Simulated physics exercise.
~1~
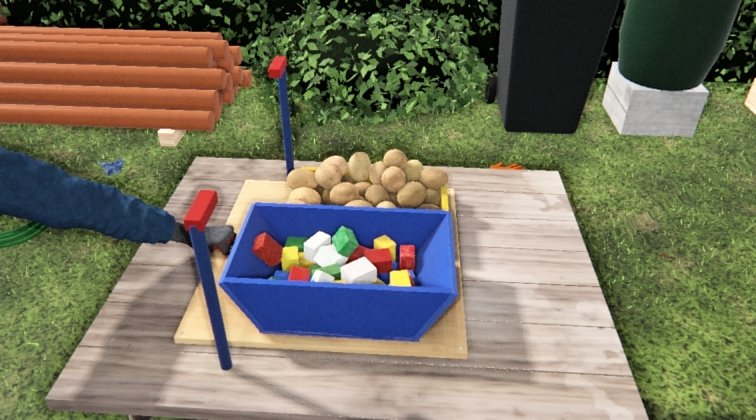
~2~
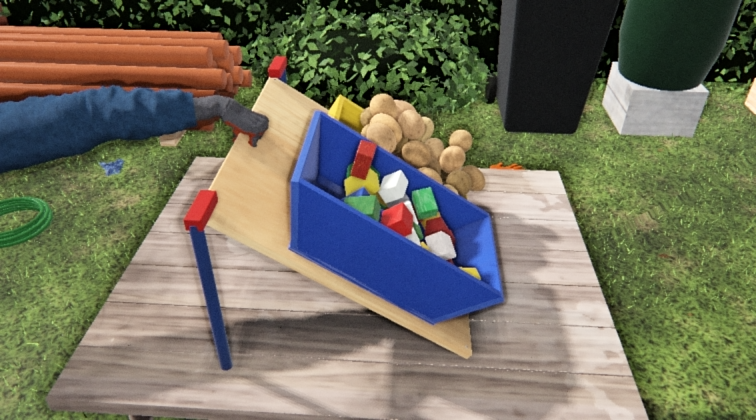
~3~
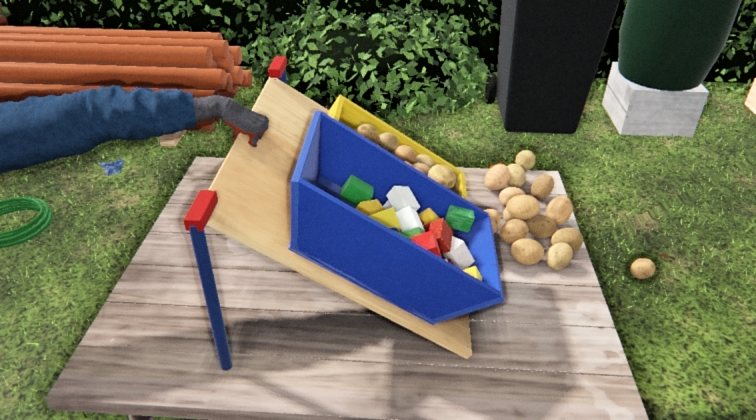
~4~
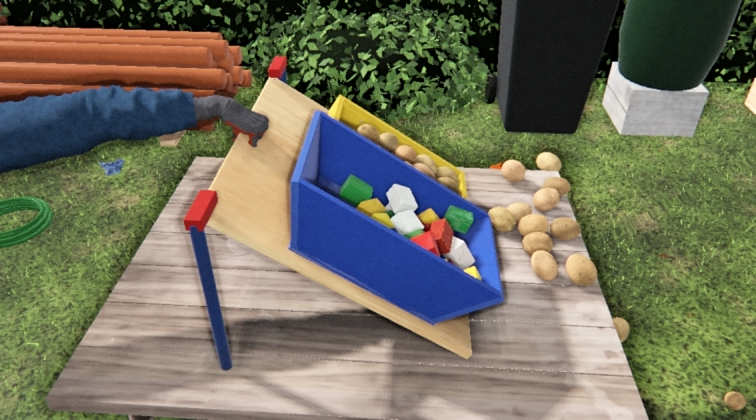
A gloved hand swung one end of a hinged wooden board up against two red-topped posts, tipping the blue and yellow boxes fixed to it; many potatoes tumbled off to the right from the yellow box, while the colourful bricks stayed in the blue one.
